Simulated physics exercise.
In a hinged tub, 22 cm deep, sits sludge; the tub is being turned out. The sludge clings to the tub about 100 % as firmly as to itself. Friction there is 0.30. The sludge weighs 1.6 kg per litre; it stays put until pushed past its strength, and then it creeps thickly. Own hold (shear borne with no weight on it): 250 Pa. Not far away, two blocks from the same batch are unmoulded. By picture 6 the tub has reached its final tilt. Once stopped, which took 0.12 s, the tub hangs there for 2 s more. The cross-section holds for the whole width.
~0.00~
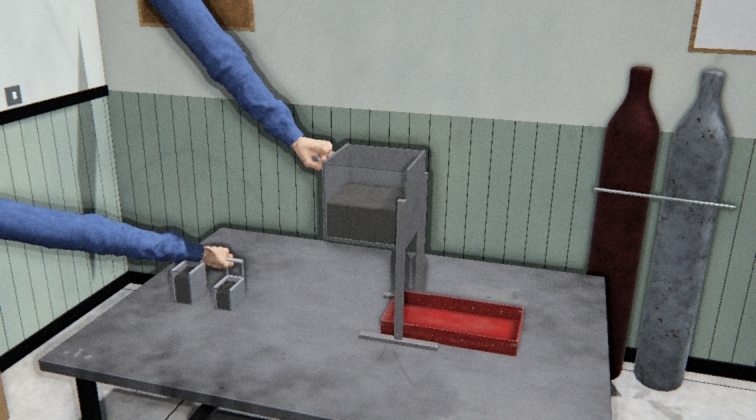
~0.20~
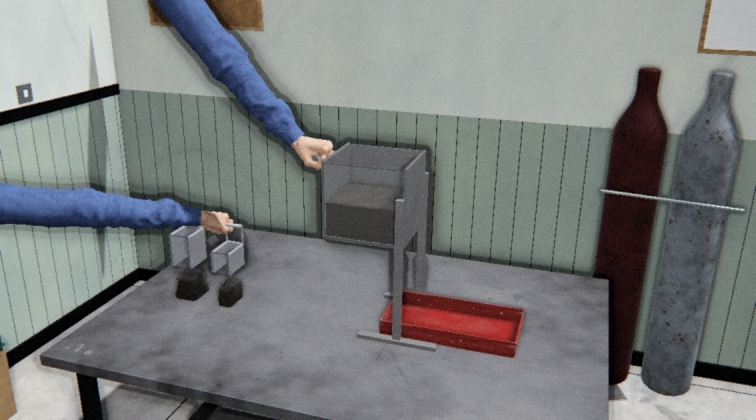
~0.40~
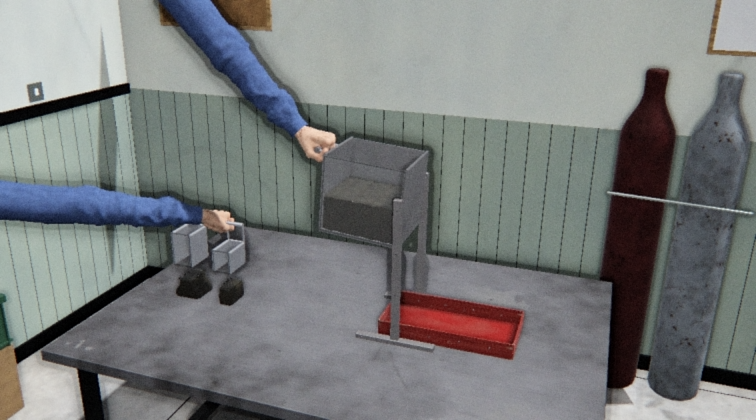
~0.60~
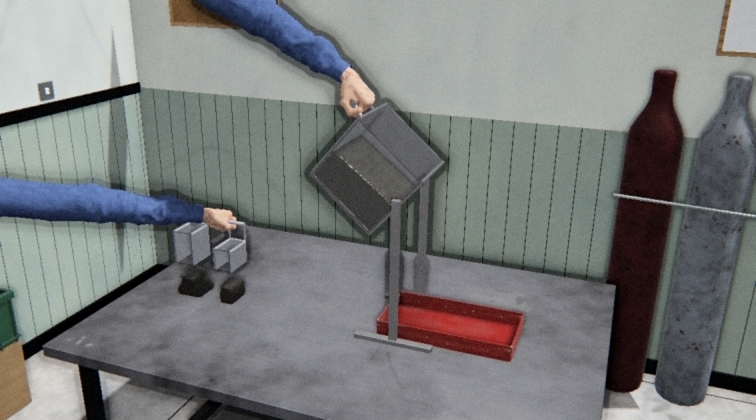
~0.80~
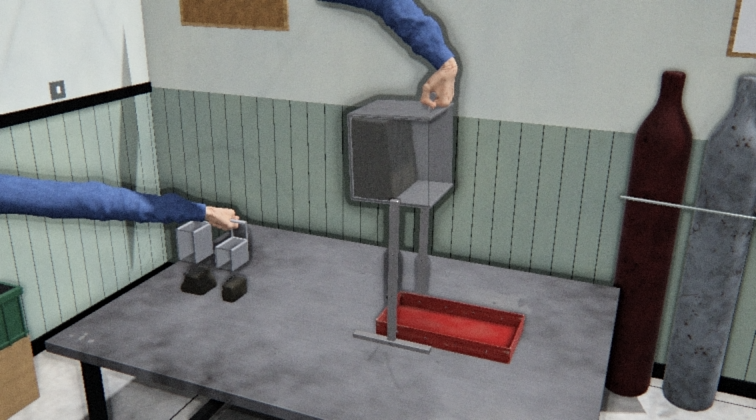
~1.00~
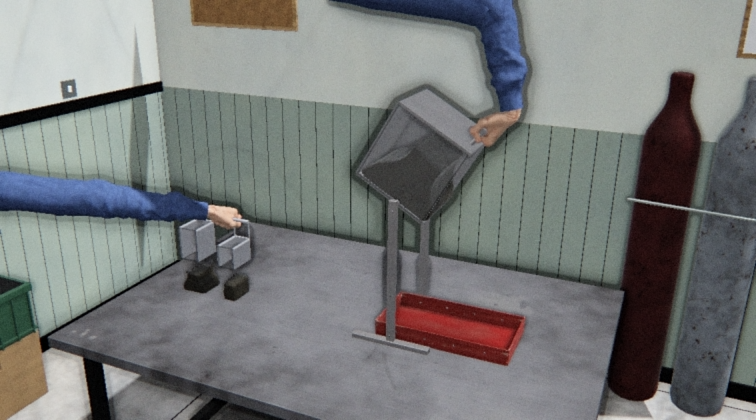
A hand swings a tub of dark sludge over clockwise after two small blocks are unmoulded.
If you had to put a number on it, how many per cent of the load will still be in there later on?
My estimate is close to 0 per cent.
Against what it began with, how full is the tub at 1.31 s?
Roughly 4 per cent.
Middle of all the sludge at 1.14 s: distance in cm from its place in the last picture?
16 cm.
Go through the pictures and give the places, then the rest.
The first picture shows handle-side rim at (325, 163), tilt 0 degrees; top of the sludge at (342, 204); blocks stand 9.3 cm, 6.0 cm (left to right).
The second picture shows handle-side rim at (325, 162), tilt 0 degrees; top of the sludge at (341, 204); blocks stand 7.4 cm, 5.9 cm (left to right).
The third picture shows handle-side rim at (326, 155), tilt 5 degrees; top of the sludge at (327, 196); blocks stand 6.8 cm, 5.8 cm (left to right).
The fourth picture shows handle-side rim at (361, 120), tilt 41 degrees; top of the sludge at (336, 153); blocks stand 6.8 cm, 5.8 cm (left to right).
The fifth picture shows handle-side rim at (429, 121), tilt 88 degrees; top of the sludge at (355, 119); blocks stand 6.8 cm, 5.8 cm (left to right).
The sixth picture shows handle-side rim at (469, 156), tilt 120 degrees; top of the sludge at (416, 148); blocks stand 6.8 cm, 5.8 cm (left to right).
After 1.14 s, the tub is at 120 degrees and holds 35 %.
After 1.31 s, the tub is at 120 degrees and holds 4 %.
After 1.48 s, the tub is at 120 degrees and holds 0 %.
After 1.65 s, the tub is at 120 degrees and holds 0 %.
After 3.00 s, at the end, the tub is at 120 degrees and holds 0 %.
